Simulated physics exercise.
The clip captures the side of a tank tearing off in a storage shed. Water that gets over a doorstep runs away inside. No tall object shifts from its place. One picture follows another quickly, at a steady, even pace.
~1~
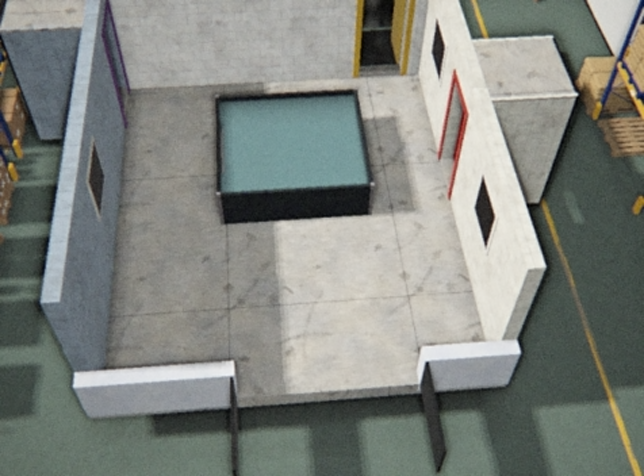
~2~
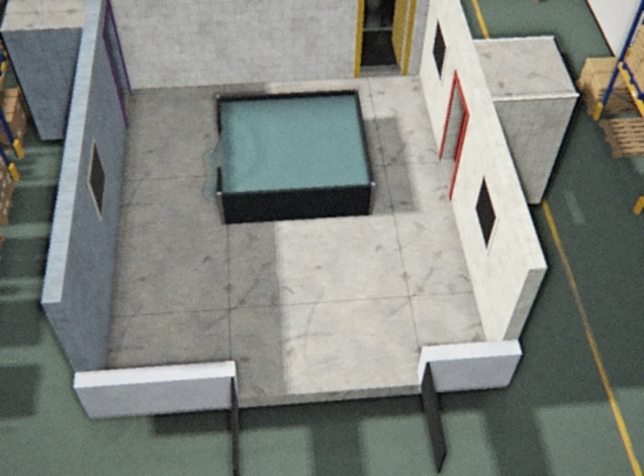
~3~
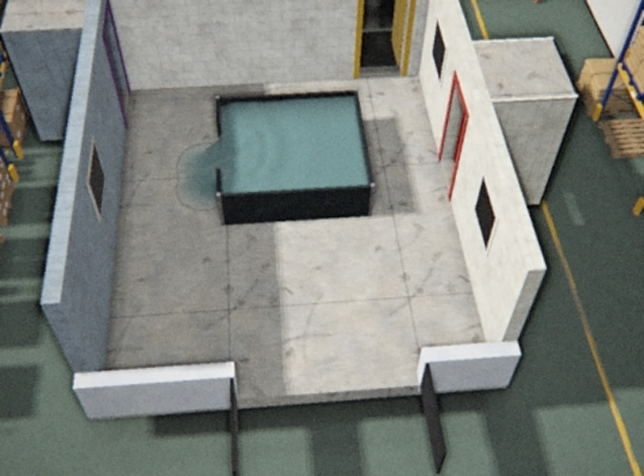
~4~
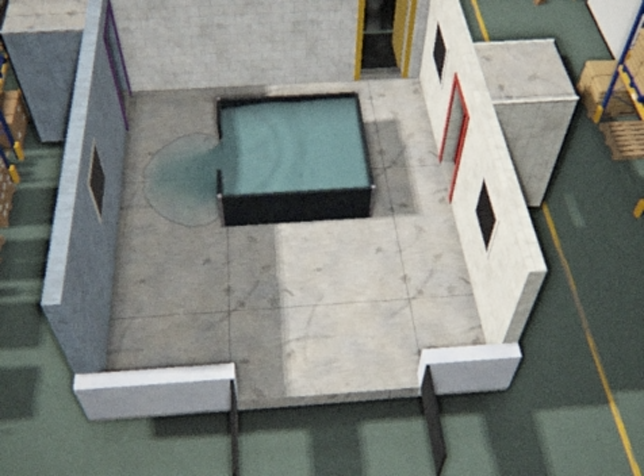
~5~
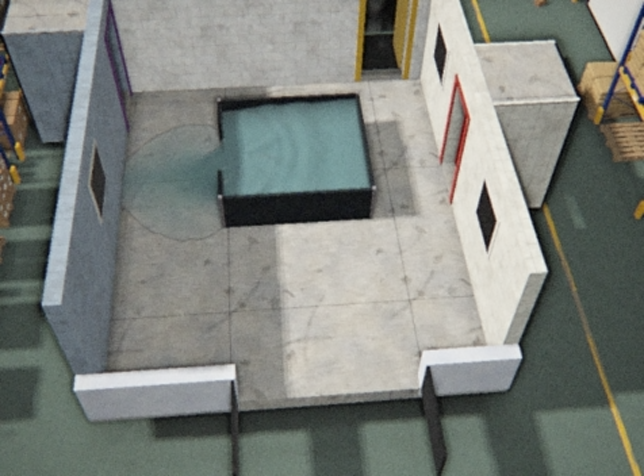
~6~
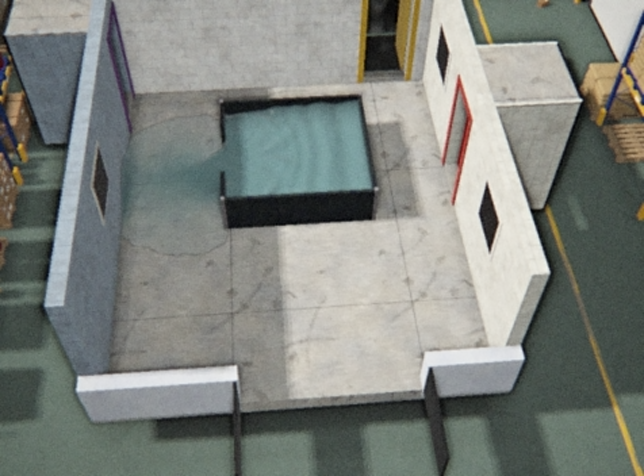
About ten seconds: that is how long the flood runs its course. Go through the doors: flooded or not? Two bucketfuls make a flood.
My prediction: The yellow door will be overrun; the red door will keep it to two buckets; the purple door will be overrun.
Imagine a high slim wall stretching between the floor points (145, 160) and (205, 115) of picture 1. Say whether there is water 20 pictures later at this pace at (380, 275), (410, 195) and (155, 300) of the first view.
In turn: Free of water, dry, under water.
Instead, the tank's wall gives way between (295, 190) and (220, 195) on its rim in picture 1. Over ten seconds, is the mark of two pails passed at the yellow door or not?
As for the yellow door, it stays below the mark.
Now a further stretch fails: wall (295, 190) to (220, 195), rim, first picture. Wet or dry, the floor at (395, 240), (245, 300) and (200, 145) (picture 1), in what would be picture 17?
Taking each in turn, they come out kept dry, watered, kept dry.
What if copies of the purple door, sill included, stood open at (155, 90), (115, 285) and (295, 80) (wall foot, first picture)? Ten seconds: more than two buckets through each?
The three come out over, short and short.
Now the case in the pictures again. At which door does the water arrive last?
That's the red-painted one.
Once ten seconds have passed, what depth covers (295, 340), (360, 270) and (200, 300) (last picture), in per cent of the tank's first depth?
The three come to some 6, 16 and 6 per cent respectively.
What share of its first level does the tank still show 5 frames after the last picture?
My reading: Near 76 %.
A moment on, water covers 20 % of the floor; the yellow door not reached, the red door not reached, the purple door wet at the sill, nothing in.
Next, water covers 30 % of the floor; the yellow door not reached, the red door not reached, the purple door under two buckets in.
Then, water covers 55 % of the floor; the yellow door wet at the sill, nothing in, the red door not reached, the purple door over two buckets in.
Later, water covers 90 % of the floor; the yellow door under two buckets in, the red door wet at the sill, nothing in, the purple door far over two buckets in.
In the end, water covers 100 % of the floor; the yellow door far over two buckets in, the red door wet at the sill, nothing in, the purple door far over two buckets in.
